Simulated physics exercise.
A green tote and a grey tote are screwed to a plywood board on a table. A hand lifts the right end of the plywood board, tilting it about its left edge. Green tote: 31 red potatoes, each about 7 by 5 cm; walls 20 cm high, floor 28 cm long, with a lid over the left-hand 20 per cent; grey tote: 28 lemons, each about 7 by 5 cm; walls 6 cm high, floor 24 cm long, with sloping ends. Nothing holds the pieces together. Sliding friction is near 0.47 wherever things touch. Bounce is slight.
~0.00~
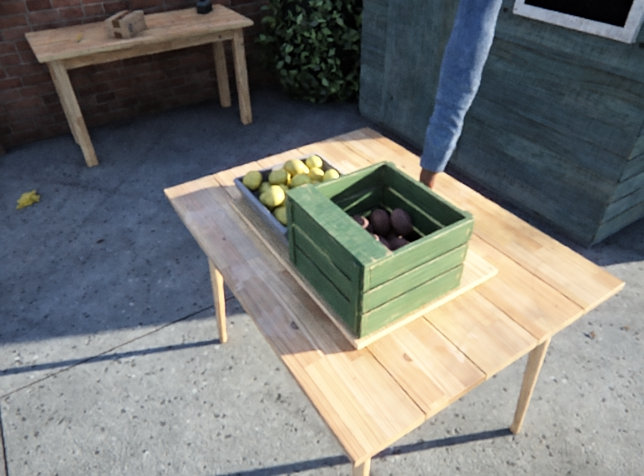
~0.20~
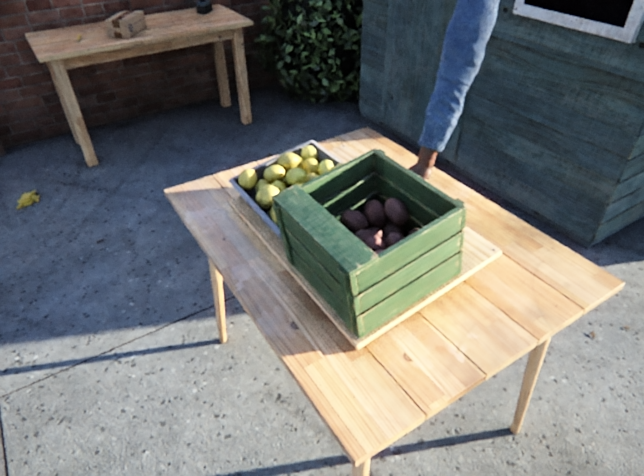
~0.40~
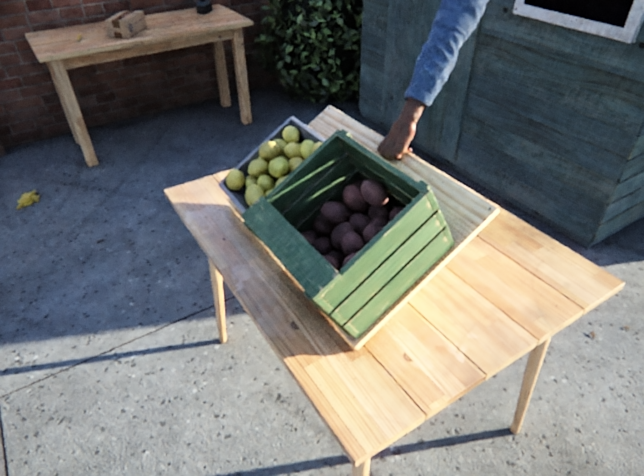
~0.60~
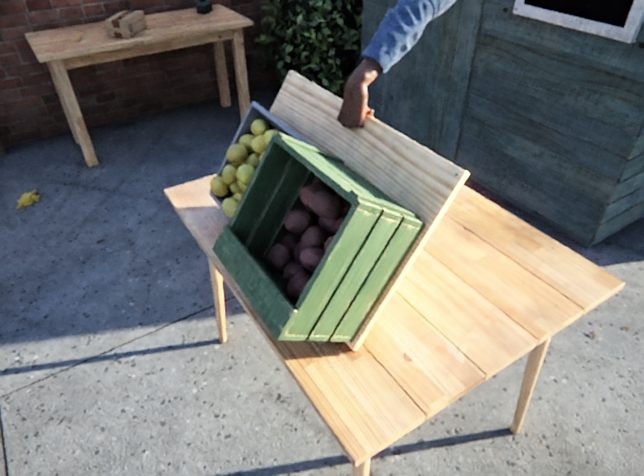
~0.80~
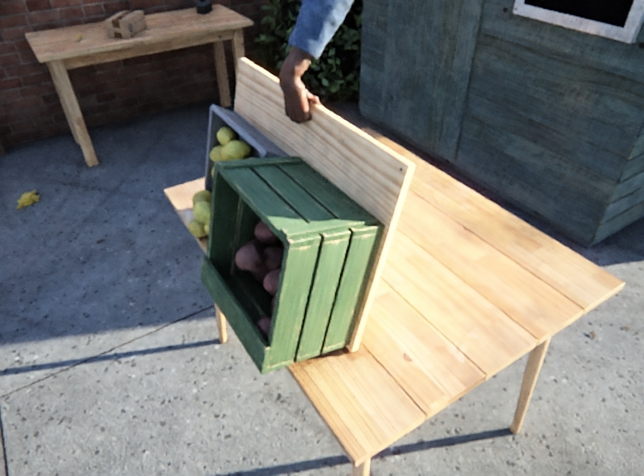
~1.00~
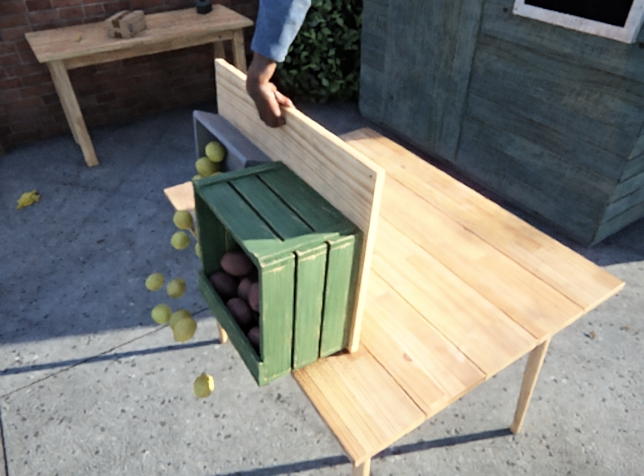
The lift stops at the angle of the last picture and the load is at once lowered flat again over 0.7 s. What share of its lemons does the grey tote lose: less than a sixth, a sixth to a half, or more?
The grey tote loses upwards of half of its lemons.
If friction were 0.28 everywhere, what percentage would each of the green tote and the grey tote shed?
In that case green tote 0, grey tote 90 per cent.
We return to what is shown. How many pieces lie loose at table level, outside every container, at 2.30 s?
About 2.
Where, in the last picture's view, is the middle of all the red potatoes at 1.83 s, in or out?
Near (359, 264).
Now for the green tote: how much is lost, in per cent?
About: Green tote 0 per cent.
After 1.21 s, tilt 67°; 0 of 31 out of the green tote and 22 of 28 out of the grey tote.
After 1.47 s, tilt 21°; 0 of 31 out of the green tote and 22 of 28 out of the grey tote.
After 1.83 s, tilt 0°; 1 of 31 out of the green tote and 22 of 28 out of the grey tote.
When it is over (at 2.30 s), 1 of 31 out of the green tote and 22 of 28 out of the grey tote. Asked share, 22 of 28, 79 per cent.
